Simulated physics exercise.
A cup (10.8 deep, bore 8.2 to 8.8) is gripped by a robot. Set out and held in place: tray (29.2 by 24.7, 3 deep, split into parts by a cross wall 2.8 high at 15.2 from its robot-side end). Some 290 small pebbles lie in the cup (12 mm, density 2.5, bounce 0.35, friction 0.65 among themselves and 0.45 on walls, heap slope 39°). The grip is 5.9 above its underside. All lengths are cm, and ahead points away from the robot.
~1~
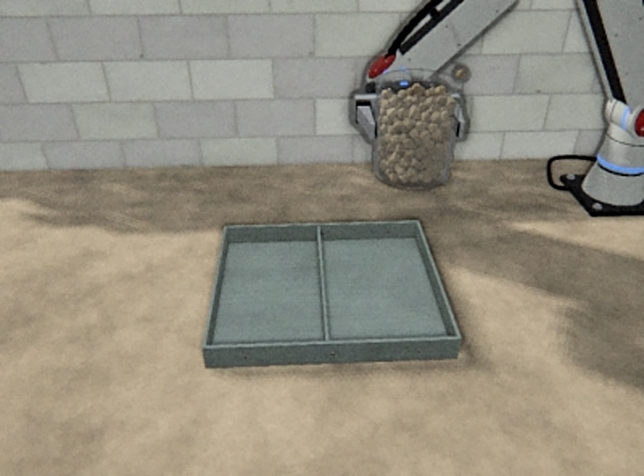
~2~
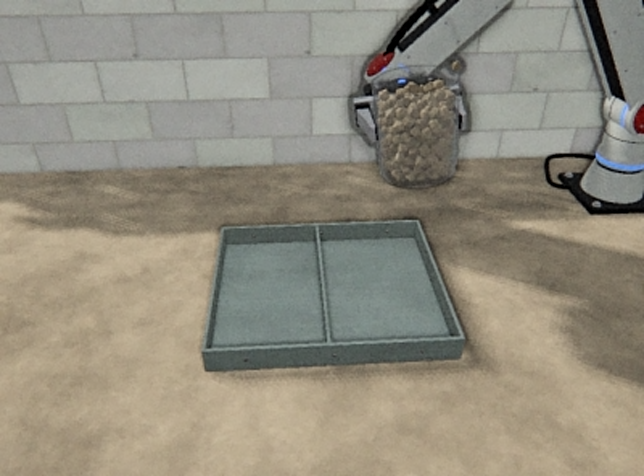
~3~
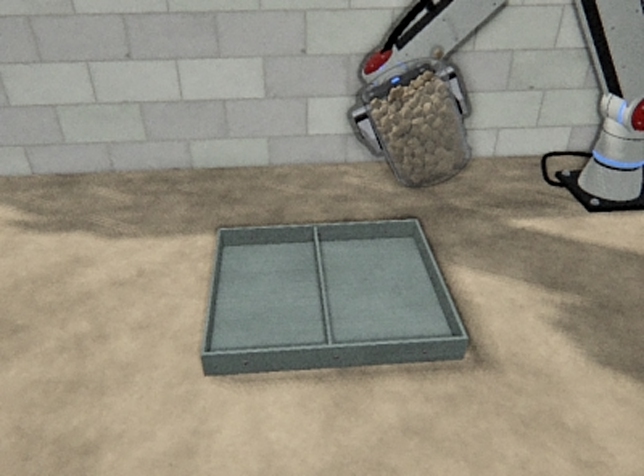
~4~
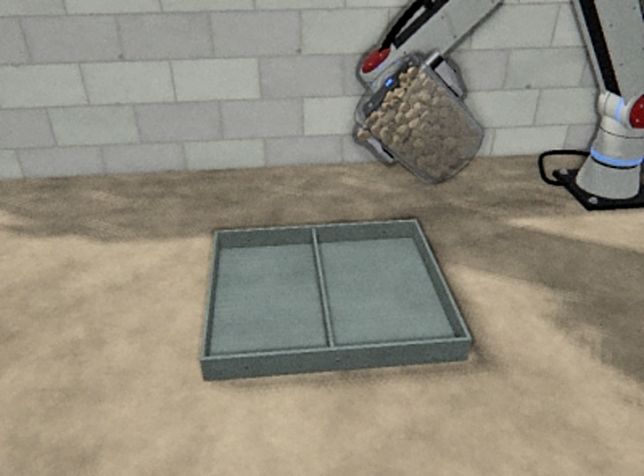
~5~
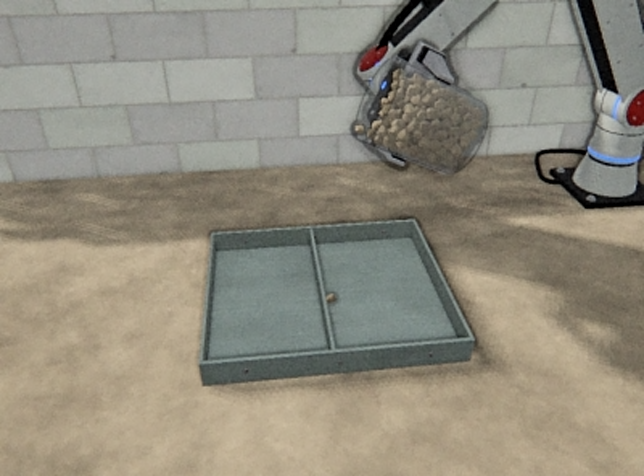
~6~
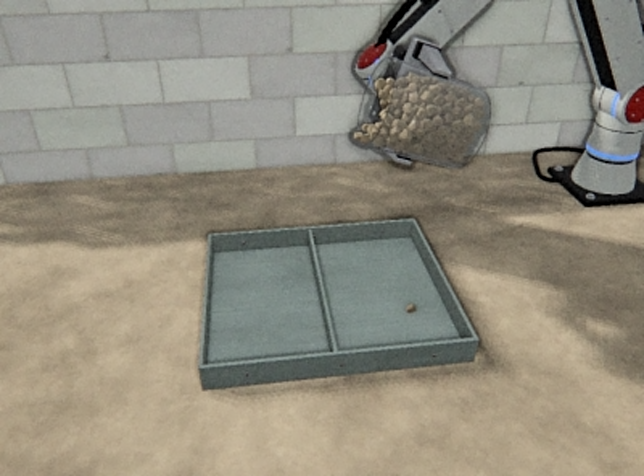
A clear container packed with tan pebbles, gripped by a grey and black robot arm at upper right, tilts steadily until it lies nearly on its side. A single pebble drops into the right-hand part of a grey-green divided tray on the sandy ground and shifts further right. Seen from slightly above, before a pale block wall, the view drifts very slightly.
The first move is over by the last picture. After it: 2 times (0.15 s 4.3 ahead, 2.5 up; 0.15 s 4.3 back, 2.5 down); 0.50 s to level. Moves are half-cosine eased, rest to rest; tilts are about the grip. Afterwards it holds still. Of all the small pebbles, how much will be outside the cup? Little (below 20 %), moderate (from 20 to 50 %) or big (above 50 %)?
Answer: Moderate; from 20 to 50 % of the small pebbles finish outside the cup.
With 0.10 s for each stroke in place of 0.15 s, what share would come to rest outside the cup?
It would be near 75 per cent.
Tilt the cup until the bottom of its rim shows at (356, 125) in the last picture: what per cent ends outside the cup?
About 15 per cent.
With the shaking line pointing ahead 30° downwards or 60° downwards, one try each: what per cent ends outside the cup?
Some 10 and 5 per cent.
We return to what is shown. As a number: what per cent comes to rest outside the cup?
Some 40 per cent.
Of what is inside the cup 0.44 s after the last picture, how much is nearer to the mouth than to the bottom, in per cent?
Some 50 per cent.
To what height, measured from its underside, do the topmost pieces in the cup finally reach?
Roughly 8.5 cm.
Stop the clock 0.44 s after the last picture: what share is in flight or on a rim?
Some 1 per cent.
Then, 0.44 s later, tilted 71° forward, highest piece 29 above the table; 231 in the cup, 40 in the far-side part, 18 in the robot-side part, 4 in flight or on a rim.
Then, 0.88 s later, tilted 29° forward, highest piece 27 above the table; 173 in the cup, 74 in the far-side part, 45 in the robot-side part, 1 on the table or floor.
Then, 1.30 s later, level, highest piece 27 above the table; 173 in the cup, 74 in the far-side part, 45 in the robot-side part, 1 on the table or floor.
Then, 2.35 s later, level, highest piece 27 above the table; 173 in the cup, 74 in the far-side part, 45 in the robot-side part, 1 on the table or floor.
At rest, 173 in the cup, 74 in the far-side part, 45 in the robot-side part, 1 on the table or floor. That is 41 % outside the cup.
